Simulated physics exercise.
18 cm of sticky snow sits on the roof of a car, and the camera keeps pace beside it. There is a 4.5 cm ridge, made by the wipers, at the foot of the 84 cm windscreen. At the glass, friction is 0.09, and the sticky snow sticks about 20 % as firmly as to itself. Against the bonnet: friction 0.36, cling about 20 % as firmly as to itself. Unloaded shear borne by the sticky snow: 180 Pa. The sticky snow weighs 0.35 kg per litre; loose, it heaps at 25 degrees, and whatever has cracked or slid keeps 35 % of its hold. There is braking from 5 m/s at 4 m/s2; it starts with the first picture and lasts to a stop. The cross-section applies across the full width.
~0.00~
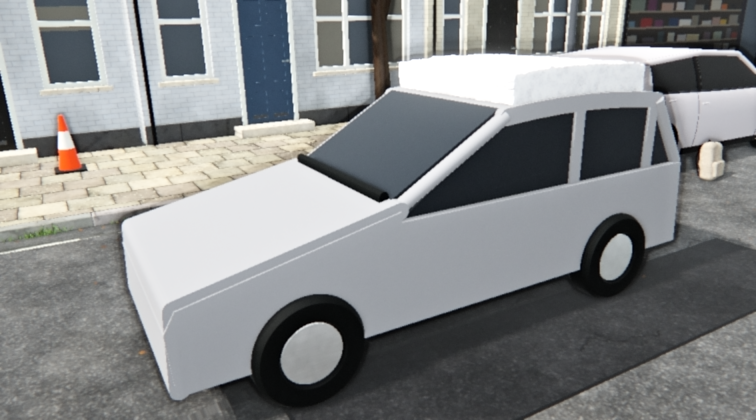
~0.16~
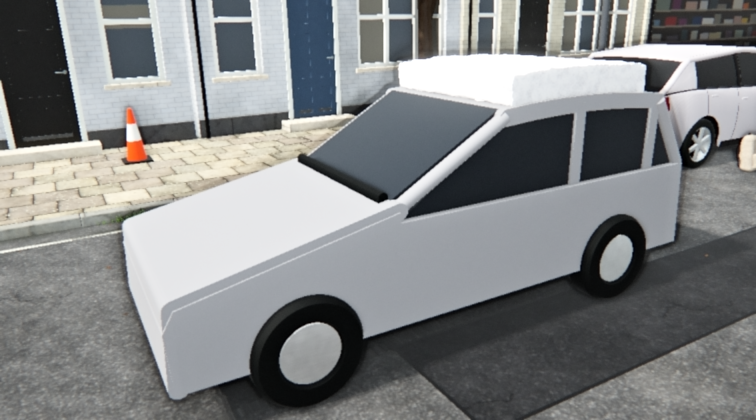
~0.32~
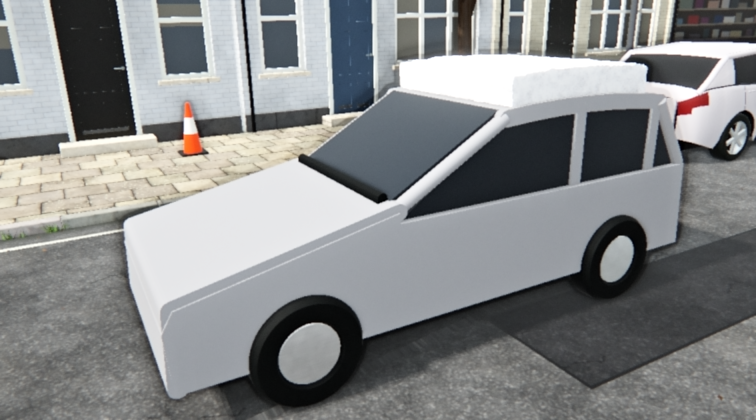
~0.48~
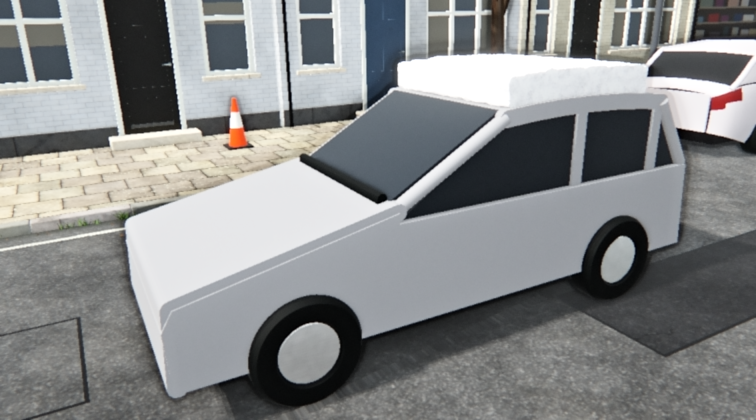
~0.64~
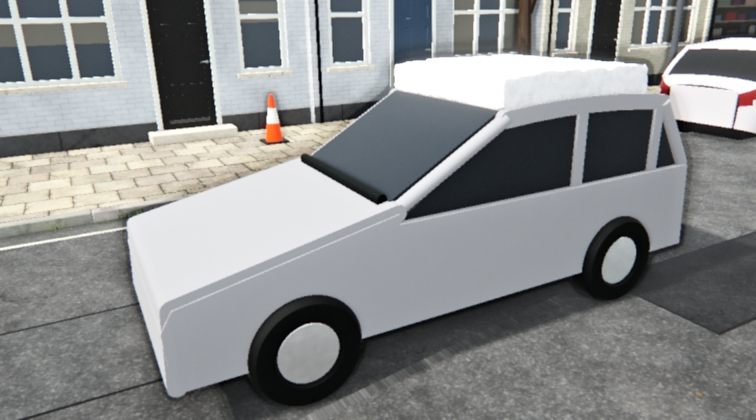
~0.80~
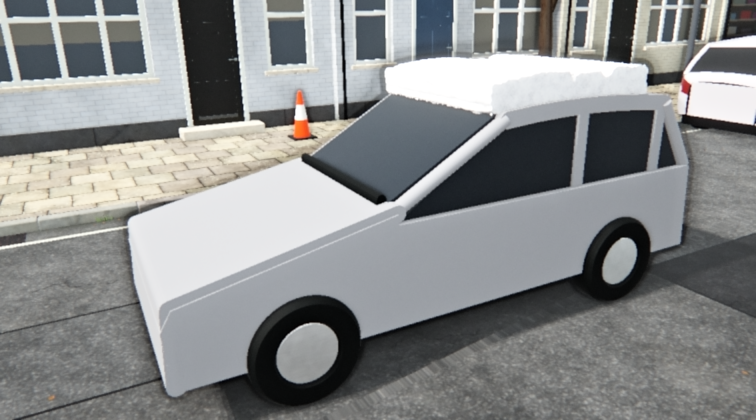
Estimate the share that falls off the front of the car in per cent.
About 18 %.
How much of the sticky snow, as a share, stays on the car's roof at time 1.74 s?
That share is about 50 %.
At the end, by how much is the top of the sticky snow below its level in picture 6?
I'd put it at close to 0 cm.
After 1.23 s, 65 % of the snow is on the roof, 27 % on the glass, 8 % on the bonnet and none has gone off the nose.
After 1.74 s, 48 % of the snow is on the roof, 16 % on the glass, 34 % on the bonnet and 3 % has gone off the nose.
After 2.24 s, 48 % of the snow is on the roof, 8 % on the glass, 34 % on the bonnet and 10 % has gone off the nose.
After 2.75 s, 48 % of the snow is on the roof, 8 % on the glass, 26 % on the bonnet and 18 % has gone off the nose.
After 2.90 s, at the end, 48 % of the snow is on the roof, 8 % on the glass, 26 % on the bonnet and 18 % has gone off the nose.
